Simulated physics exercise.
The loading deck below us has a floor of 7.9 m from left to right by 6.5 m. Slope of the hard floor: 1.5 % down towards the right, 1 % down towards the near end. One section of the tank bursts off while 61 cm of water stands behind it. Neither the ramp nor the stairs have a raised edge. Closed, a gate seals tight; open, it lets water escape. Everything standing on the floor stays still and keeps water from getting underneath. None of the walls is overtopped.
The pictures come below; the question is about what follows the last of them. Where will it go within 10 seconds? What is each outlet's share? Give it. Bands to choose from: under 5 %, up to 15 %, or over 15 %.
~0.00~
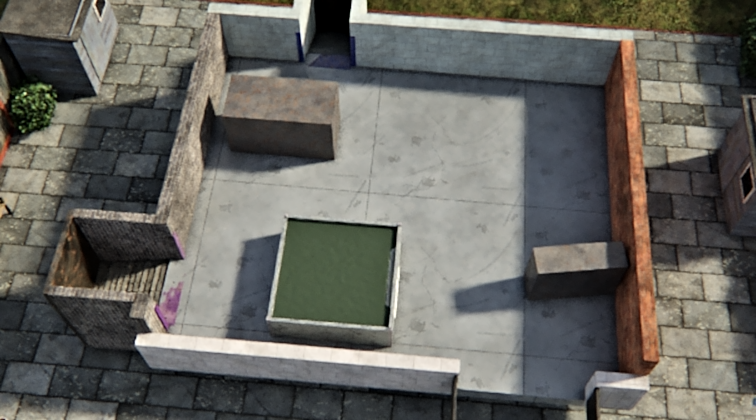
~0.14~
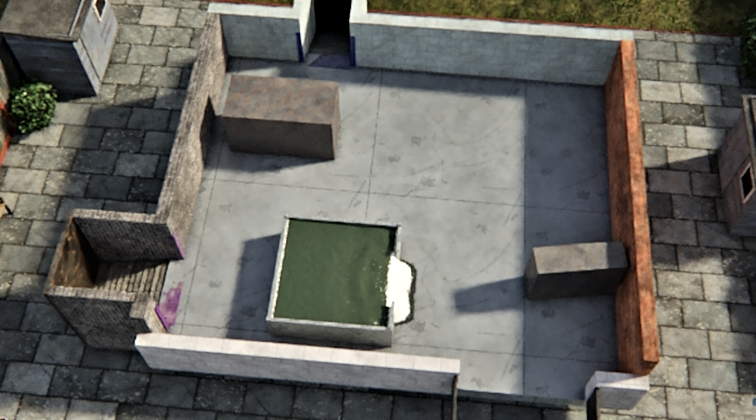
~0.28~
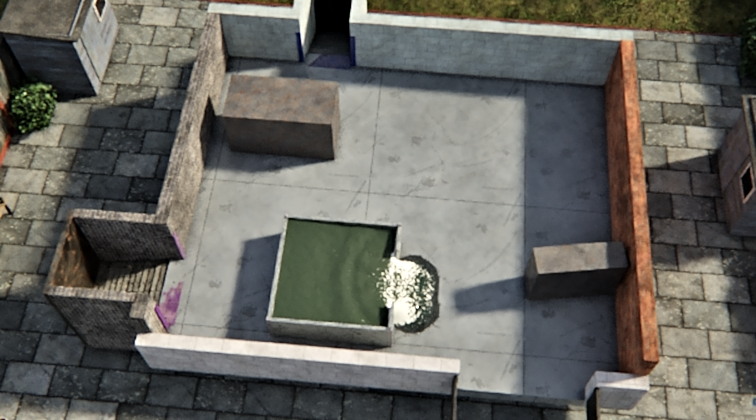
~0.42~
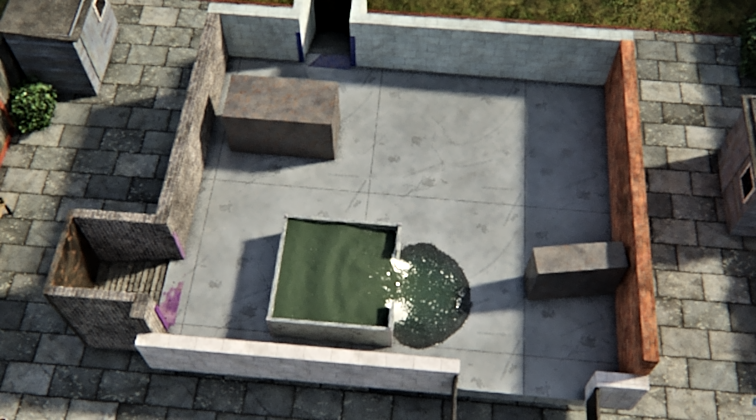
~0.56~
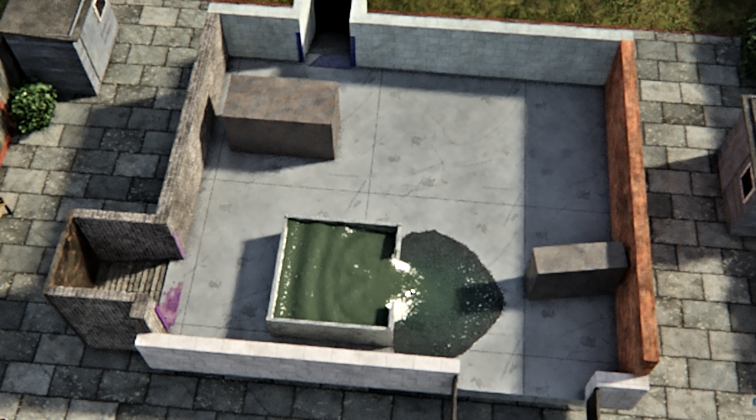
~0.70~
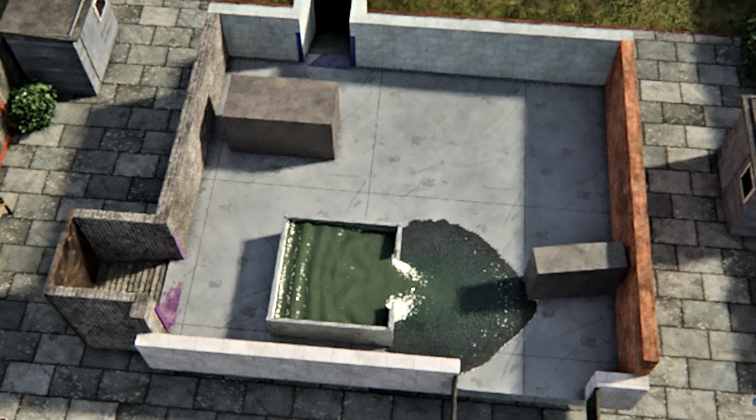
Gate opening over 15 %, stairwell (marked blue) less than 5 %, down ramp (marked purple) less than 5 %.
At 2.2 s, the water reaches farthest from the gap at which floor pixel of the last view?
I'd put it close to (602, 183).
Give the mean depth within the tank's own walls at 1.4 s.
I'd put the average depth near 42 cm.
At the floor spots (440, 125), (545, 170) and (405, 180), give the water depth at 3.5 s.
Roughly 0, 2, 0 cm.
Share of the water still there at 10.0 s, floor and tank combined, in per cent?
60 %.
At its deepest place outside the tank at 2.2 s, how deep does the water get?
I'd put it at close to 34 cm.
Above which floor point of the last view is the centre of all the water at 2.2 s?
Around (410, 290).
After 1.4 s water covers 25 % of the floor and is deepest (32 cm) near (407, 293); gone so far, the gate opening 0 %, the stairwell (marked blue) 0 %, the down ramp (marked purple) 0 %.
After 2.2 s water covers 30 % of the floor and is deepest (34 cm) near (610, 359); gone so far, the gate opening 4 %, the stairwell (marked blue) 0 %, the down ramp (marked purple) 0 %.
After 3.5 s water covers 35 % of the floor and is deepest (28 cm) near (612, 389); gone so far, the gate opening 11 %, the stairwell (marked blue) 0 %, the down ramp (marked purple) 0 %.
After 6.0 s water covers 45 % of the floor and is deepest (18 cm) near (608, 302); gone so far, the gate opening 23 %, the stairwell (marked blue) 0 %, the down ramp (marked purple) 0 %.
After 10.0 s water covers 60 % of the floor and is deepest (11 cm) near (612, 389); gone so far, the gate opening 39 %, the stairwell (marked blue) 0 %, the down ramp (marked purple) 0 %.
